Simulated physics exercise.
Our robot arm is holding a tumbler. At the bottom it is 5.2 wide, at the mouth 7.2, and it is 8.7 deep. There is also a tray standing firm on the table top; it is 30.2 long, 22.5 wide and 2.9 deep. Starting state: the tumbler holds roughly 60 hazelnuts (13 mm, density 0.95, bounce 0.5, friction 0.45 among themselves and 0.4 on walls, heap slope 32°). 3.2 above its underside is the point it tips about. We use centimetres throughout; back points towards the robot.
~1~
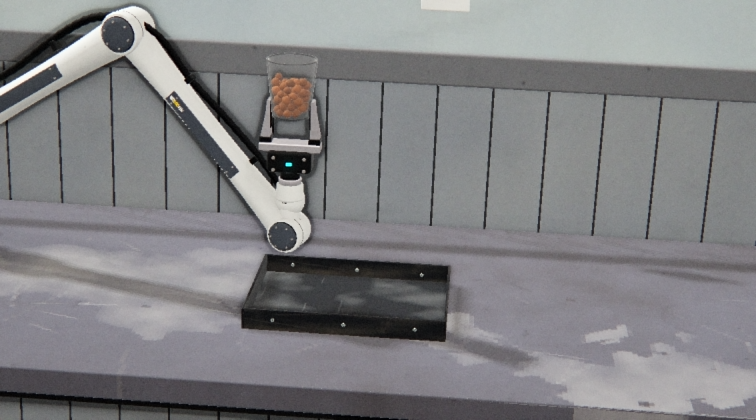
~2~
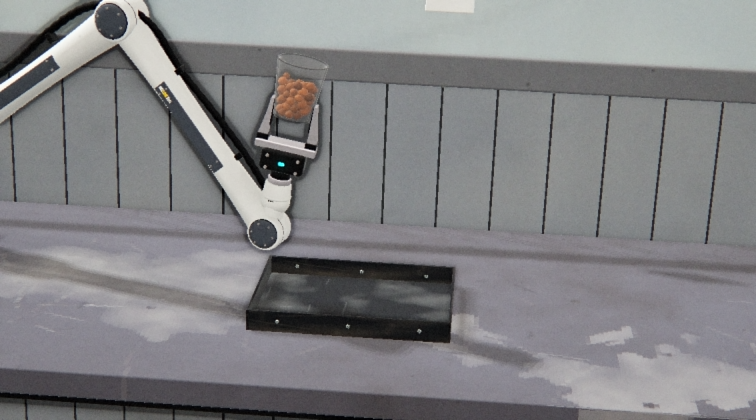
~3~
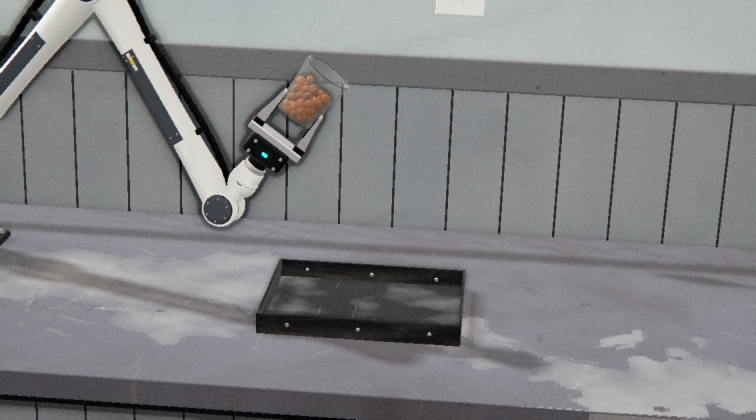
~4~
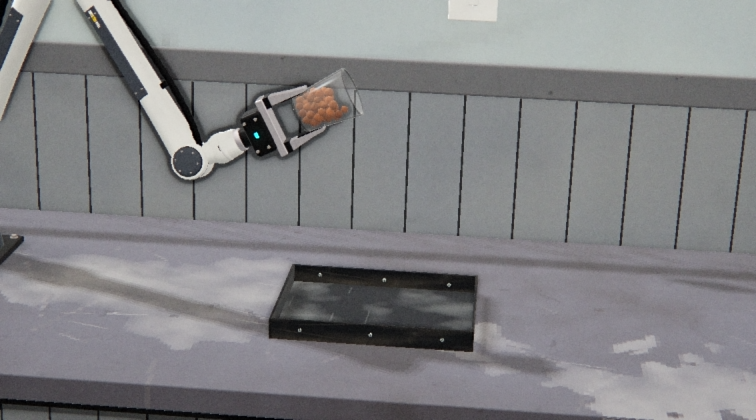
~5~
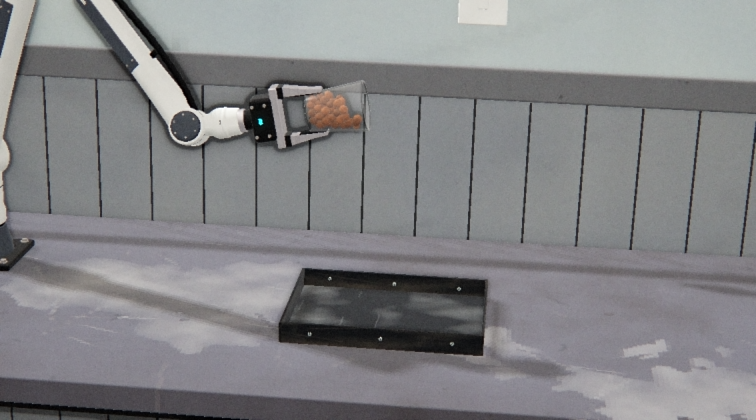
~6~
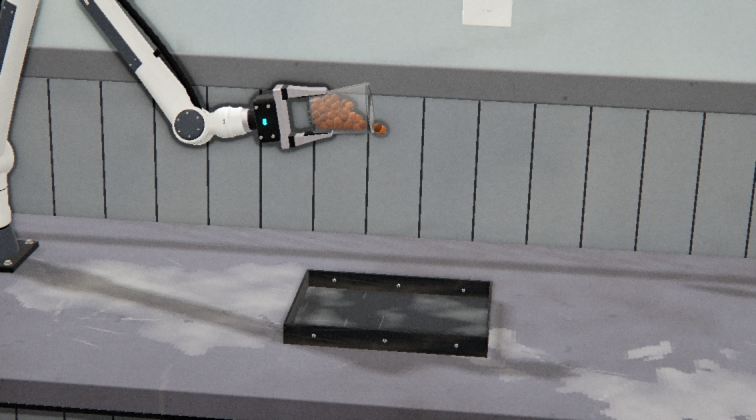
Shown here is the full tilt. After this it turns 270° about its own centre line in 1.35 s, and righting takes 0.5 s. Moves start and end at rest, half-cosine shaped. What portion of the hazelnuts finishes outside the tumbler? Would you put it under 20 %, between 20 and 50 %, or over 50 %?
I would put it between 20 and 50 %.
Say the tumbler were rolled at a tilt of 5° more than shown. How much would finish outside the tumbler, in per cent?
I'd expect close to 55 per cent then.
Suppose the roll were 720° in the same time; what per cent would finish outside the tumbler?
In that case it would be around 50 percent.
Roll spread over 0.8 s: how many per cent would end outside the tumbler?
Expected share: Some 30 %.
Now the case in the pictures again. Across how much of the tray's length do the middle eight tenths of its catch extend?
24 cm, roughly.
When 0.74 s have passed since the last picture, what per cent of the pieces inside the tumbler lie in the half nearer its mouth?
35 %.
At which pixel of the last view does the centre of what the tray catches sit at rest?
The centre sits around (409, 317).
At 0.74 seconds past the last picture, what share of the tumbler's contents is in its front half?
35 per cent.
Then, 0.74 s later, tipped 81°, highest piece 35 above the table; 54 in the tumbler, 6 in the tray, 3 in flight or on a rim.
Then, 1.48 s later, tipped 68°, highest piece 34 above the table; 43 in the tumbler, 17 in the tray, 1 on the table or floor, 2 in flight or on a rim.
Then, 2.05 s later, upright, highest piece 36 above the table; 43 in the tumbler, 19 in the tray, 1 on the table or floor.
Then, 2.75 s later, upright, highest piece 36 above the table; 43 in the tumbler, 19 in the tray, 1 on the table or floor.
At rest, 43 in the tumbler, 19 in the tray, 1 on the table or floor. That is 32 % outside the tumbler.
